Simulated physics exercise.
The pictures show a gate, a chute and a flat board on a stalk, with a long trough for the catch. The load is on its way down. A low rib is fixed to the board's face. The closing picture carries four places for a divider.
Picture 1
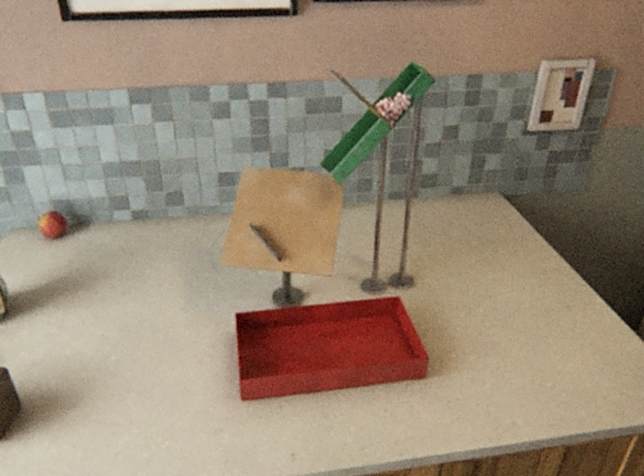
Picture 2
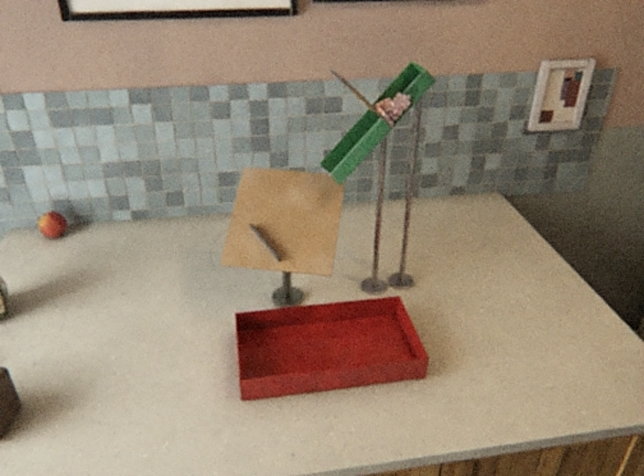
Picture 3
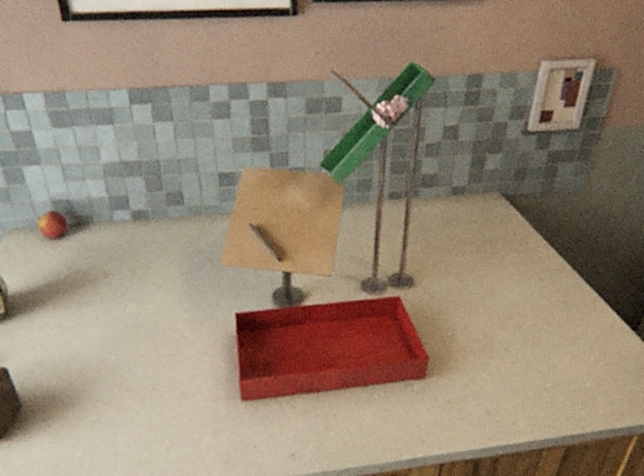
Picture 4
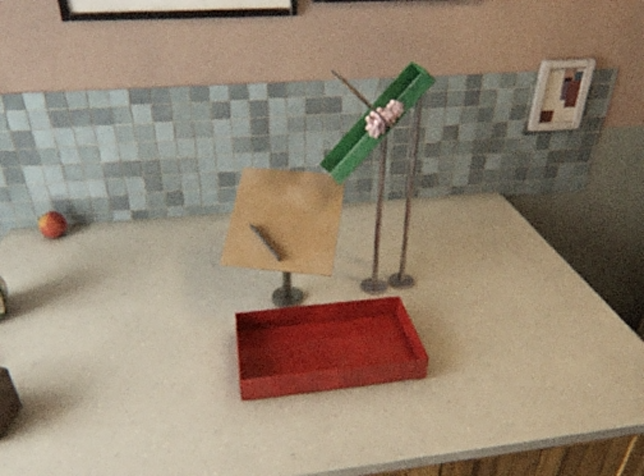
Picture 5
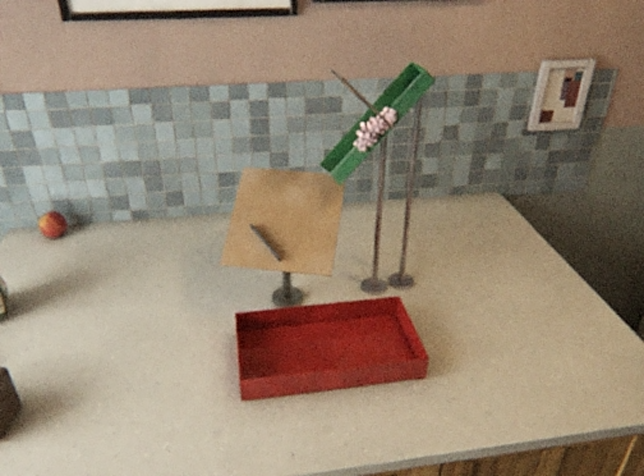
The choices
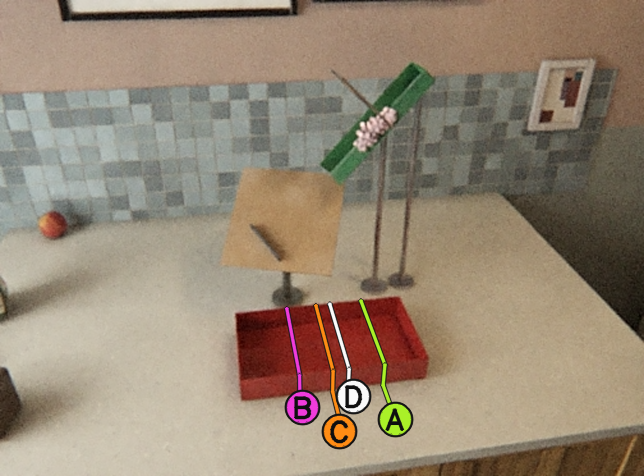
A pale countertop stands against a grey-blue mosaic tile wall, seen from slightly above by a still camera. A green chute on two thin stands slopes down to the left with small pinkish-white pieces in it, above a tilted tan board on a stalk, an open red trough in front and a red ball far left. The pieces bunch up, then slide partway down the chute, spreading out.
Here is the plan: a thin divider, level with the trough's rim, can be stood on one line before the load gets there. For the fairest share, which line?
The answer is line B.
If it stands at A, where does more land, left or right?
Left.
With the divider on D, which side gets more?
More lands on the left.
On the marked copy, line A crosses the front rim at (384, 364); line B crosses the front rim at (299, 374); line C crosses the front rim at (332, 370); line D crosses the front rim at (348, 368).
Choosing A, of what is caught, all on the left of the divider, none on the right.
Choosing B, of what is caught, about a third on the left of the divider, about two thirds on the right.
Choosing C, of what is caught, nearly all on the left of the divider, a small part on the right.
Choosing D, of what is caught, nearly all on the left of the divider, a stray few on the right.
